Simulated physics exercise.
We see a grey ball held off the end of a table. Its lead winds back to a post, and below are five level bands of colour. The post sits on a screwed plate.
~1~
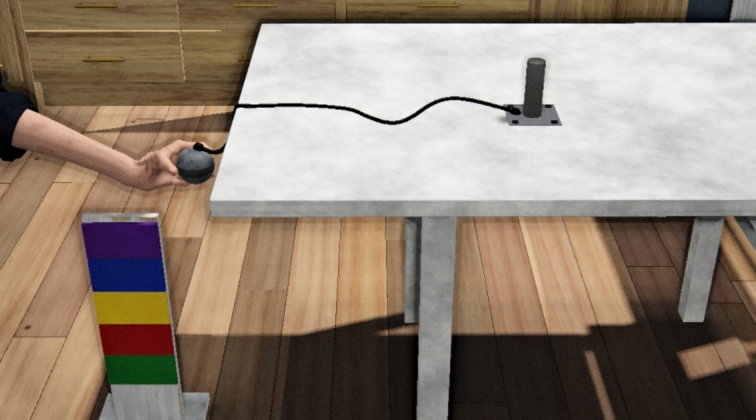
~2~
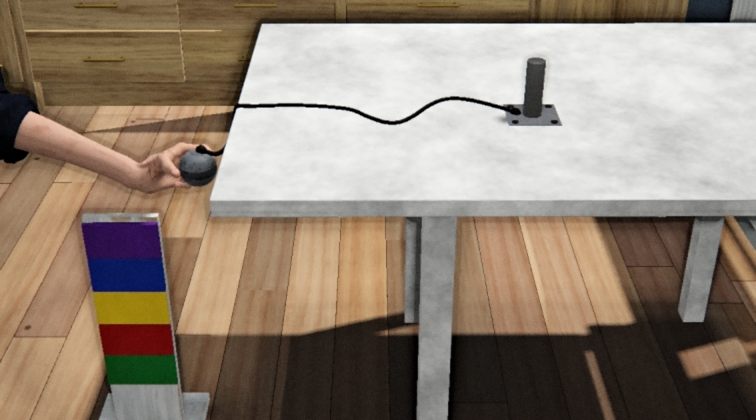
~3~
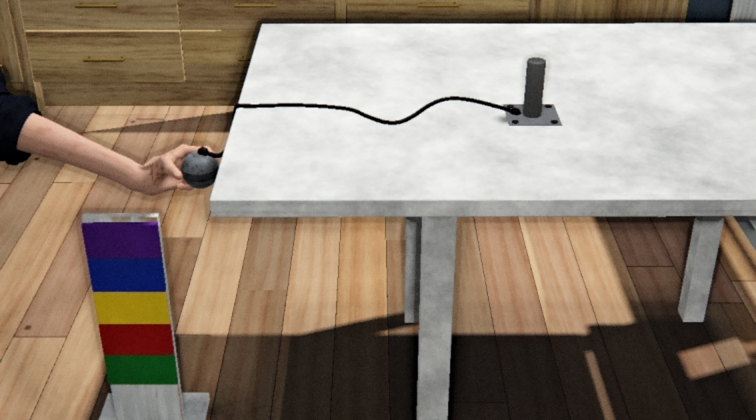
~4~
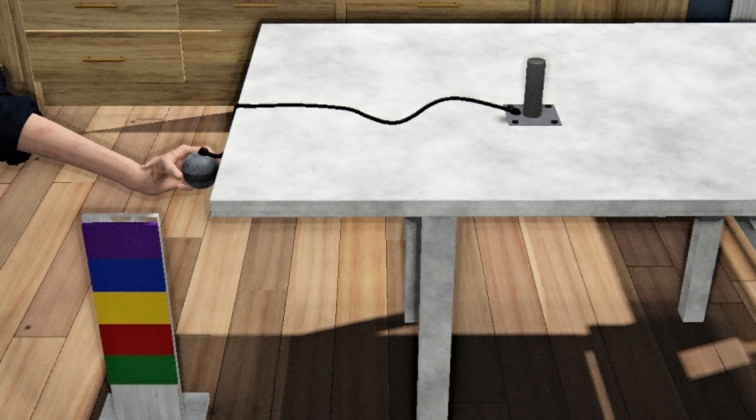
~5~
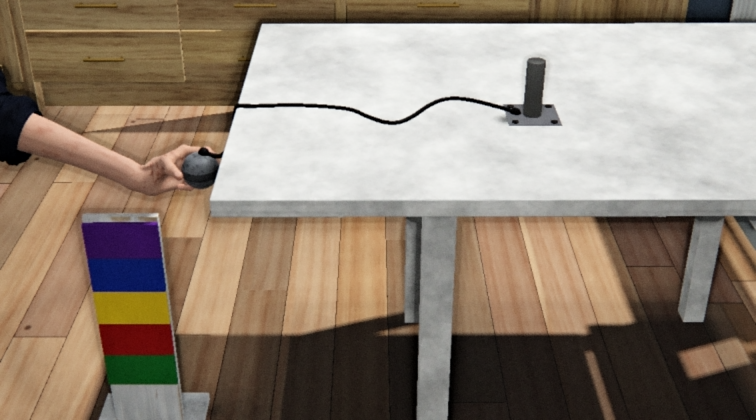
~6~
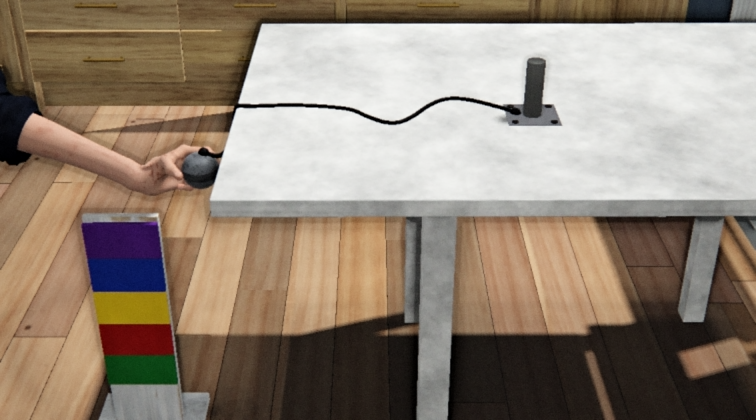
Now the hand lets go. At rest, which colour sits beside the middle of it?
Its centre is beside purple.
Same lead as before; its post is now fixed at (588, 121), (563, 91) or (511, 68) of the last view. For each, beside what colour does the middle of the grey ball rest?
In that order: No band; none, it hangs higher; purple.
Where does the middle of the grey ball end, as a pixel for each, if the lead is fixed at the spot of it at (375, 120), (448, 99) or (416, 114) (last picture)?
In order of the tries: About (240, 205), then (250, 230), then (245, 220).
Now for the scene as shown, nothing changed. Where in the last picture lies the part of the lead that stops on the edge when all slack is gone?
Look close to (290, 105) - that's the one.
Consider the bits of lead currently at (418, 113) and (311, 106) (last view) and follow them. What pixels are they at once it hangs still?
Roughly (388, 113) for the first and (257, 113) for the second.
A little later, ball near (245, 240); level with purple.
Next, ball near (226, 245); level with purple.
When it is over, ball near (247, 246); level with purple. Its middle rests at the purple band.
